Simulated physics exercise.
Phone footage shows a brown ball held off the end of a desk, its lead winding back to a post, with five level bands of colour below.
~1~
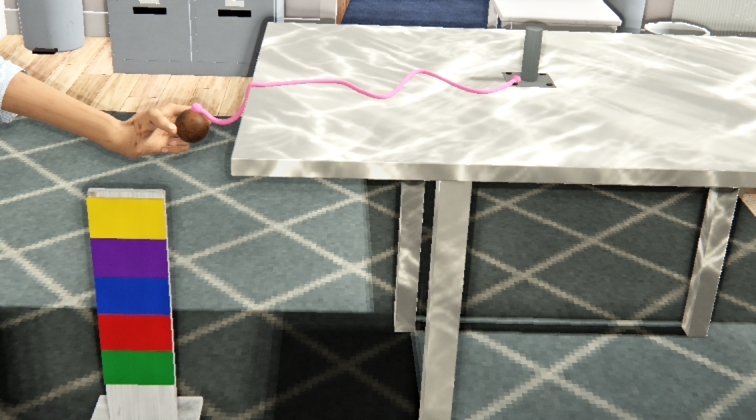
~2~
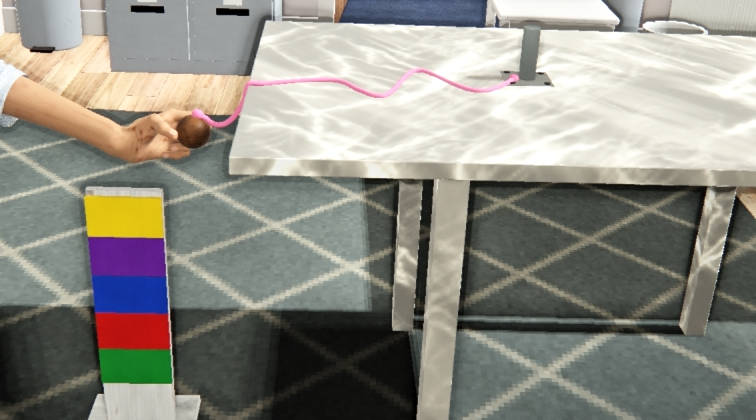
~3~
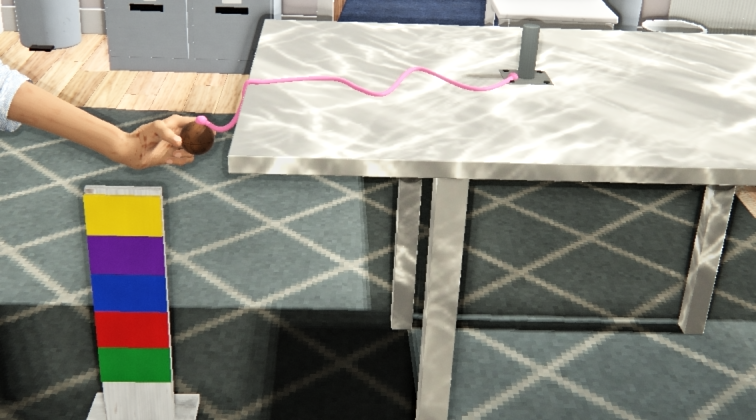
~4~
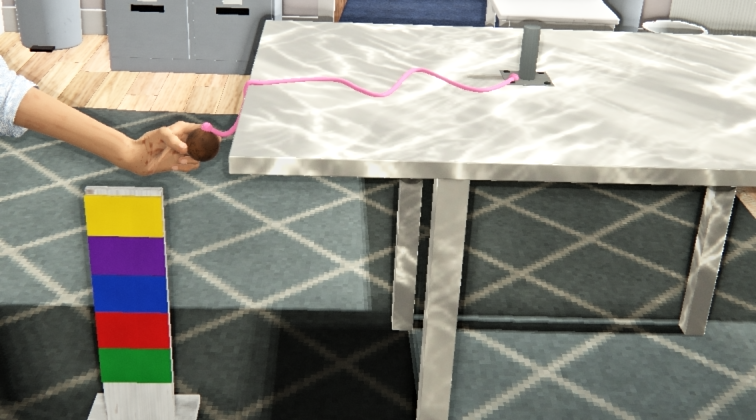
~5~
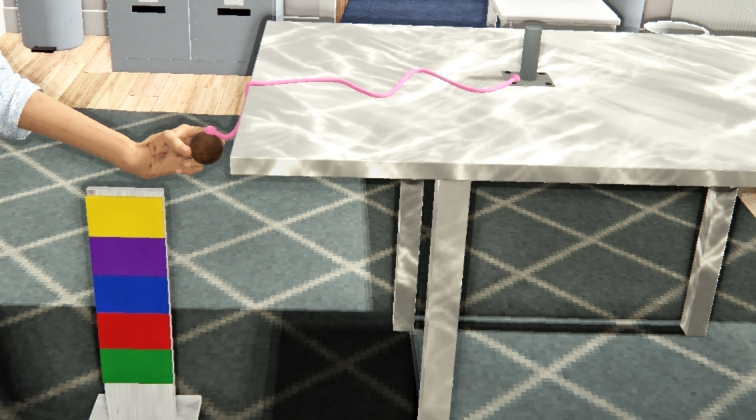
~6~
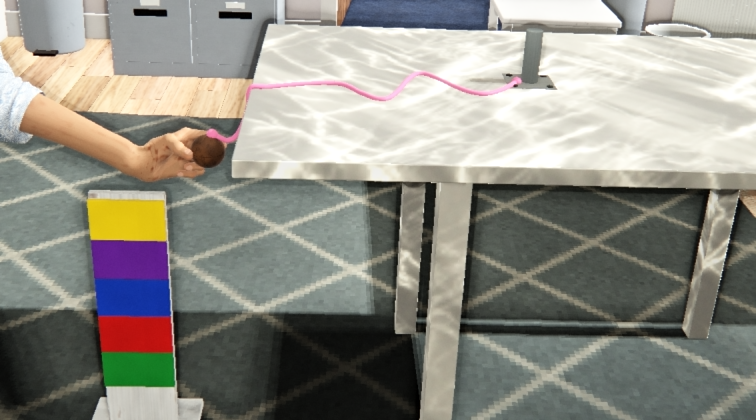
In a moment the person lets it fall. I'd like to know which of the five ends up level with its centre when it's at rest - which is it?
It's blue.
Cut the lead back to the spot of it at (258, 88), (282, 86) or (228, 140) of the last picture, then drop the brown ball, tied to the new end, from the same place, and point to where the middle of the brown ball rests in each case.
Taking them in turn, it's about (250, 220), then about (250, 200), and finally about (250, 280).
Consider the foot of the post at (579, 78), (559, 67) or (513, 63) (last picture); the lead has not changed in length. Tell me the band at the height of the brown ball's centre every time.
Answer, in order: Purple, purple, blue.
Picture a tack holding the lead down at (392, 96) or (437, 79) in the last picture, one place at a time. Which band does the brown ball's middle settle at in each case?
For the first place it's yellow, and for the second purple.
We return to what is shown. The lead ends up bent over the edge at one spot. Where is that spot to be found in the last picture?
It's the point at about (367, 95).
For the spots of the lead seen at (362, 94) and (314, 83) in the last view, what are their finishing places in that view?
First one close to (250, 95), second close to (250, 152).
A little later, ball near (261, 290); level with blue.
Next, ball near (241, 293); level with blue.
When it is over, ball near (252, 292); level with blue. Its middle rests at the blue band.
